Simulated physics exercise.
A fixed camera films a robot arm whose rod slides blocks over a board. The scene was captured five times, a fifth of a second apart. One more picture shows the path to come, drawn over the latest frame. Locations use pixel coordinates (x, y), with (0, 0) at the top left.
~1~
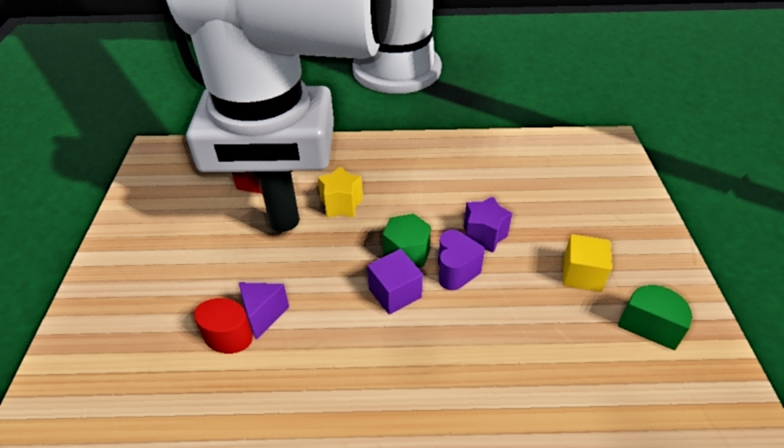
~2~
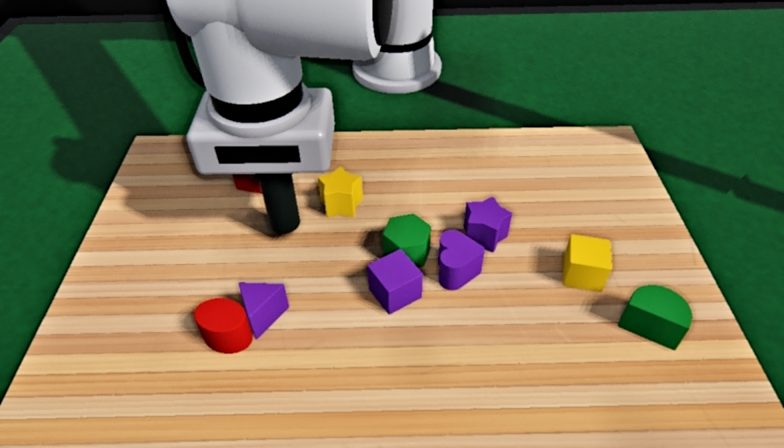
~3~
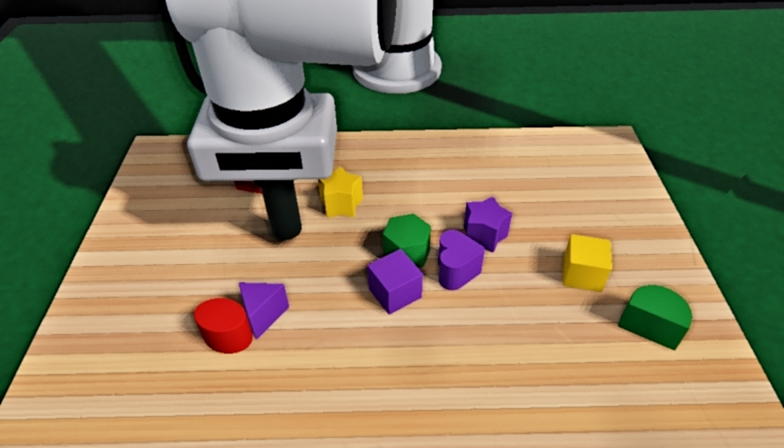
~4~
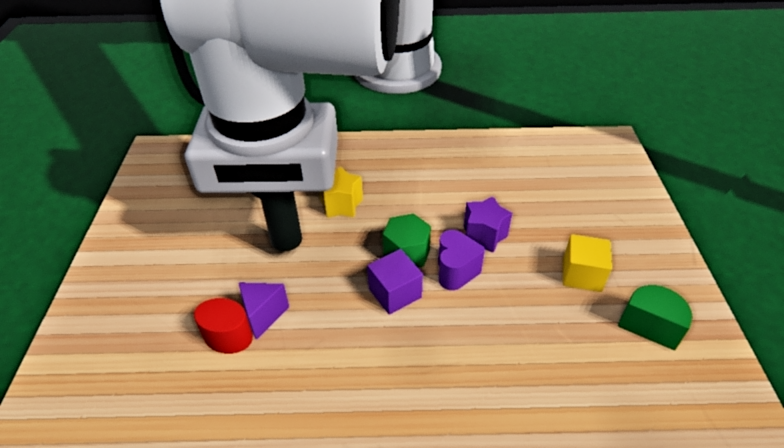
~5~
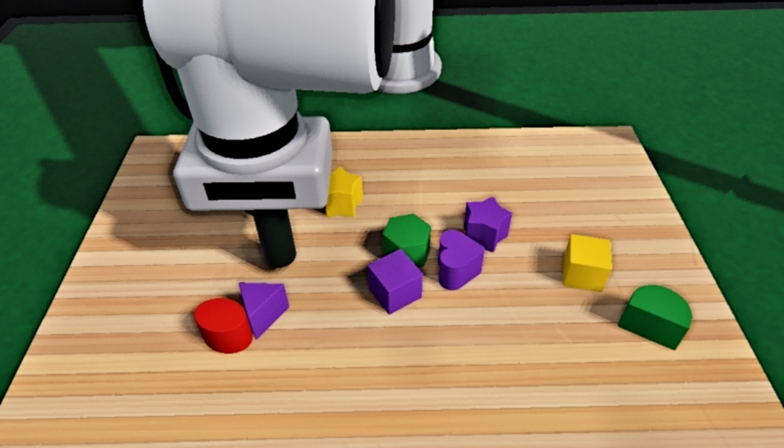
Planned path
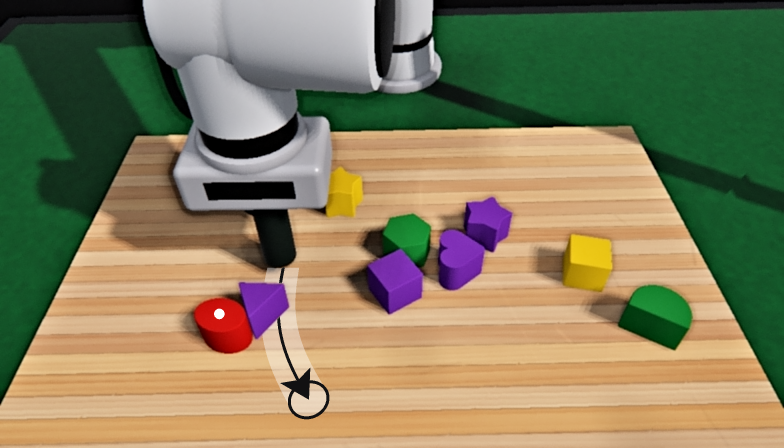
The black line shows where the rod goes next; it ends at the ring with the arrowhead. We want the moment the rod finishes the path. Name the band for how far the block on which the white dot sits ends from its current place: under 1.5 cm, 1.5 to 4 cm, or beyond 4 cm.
Distance: Below 1.5 cm.
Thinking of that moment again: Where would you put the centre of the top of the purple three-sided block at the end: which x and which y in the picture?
In the picture, that point is around (245, 343).
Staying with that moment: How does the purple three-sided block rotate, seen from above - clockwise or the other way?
It twists with the clock when seen from above.
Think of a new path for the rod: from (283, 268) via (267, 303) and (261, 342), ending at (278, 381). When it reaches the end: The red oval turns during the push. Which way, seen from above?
Rotation: Clockwise.
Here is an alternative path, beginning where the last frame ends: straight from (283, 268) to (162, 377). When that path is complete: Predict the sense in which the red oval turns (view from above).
It ends up turned anticlockwise.
Drawn move, from (283, 268) via (278, 309) and (286, 353), ending at (309, 399); the dot is on the red oval.
On the path given first. One third of the way, rod at (275, 299); red oval at (214, 319), turned 25° clockwise; purple three-sided block at (253, 312), turned 15° clockwise.
Two thirds of the way, rod at (283, 344); red oval at (211, 322), turned 35° clockwise; purple three-sided block at (245, 343), turned 65° clockwise.
At the end, rod at (306, 389); red oval at (211, 322), turned 35° clockwise; purple three-sided block at (245, 343), turned 65° clockwise.
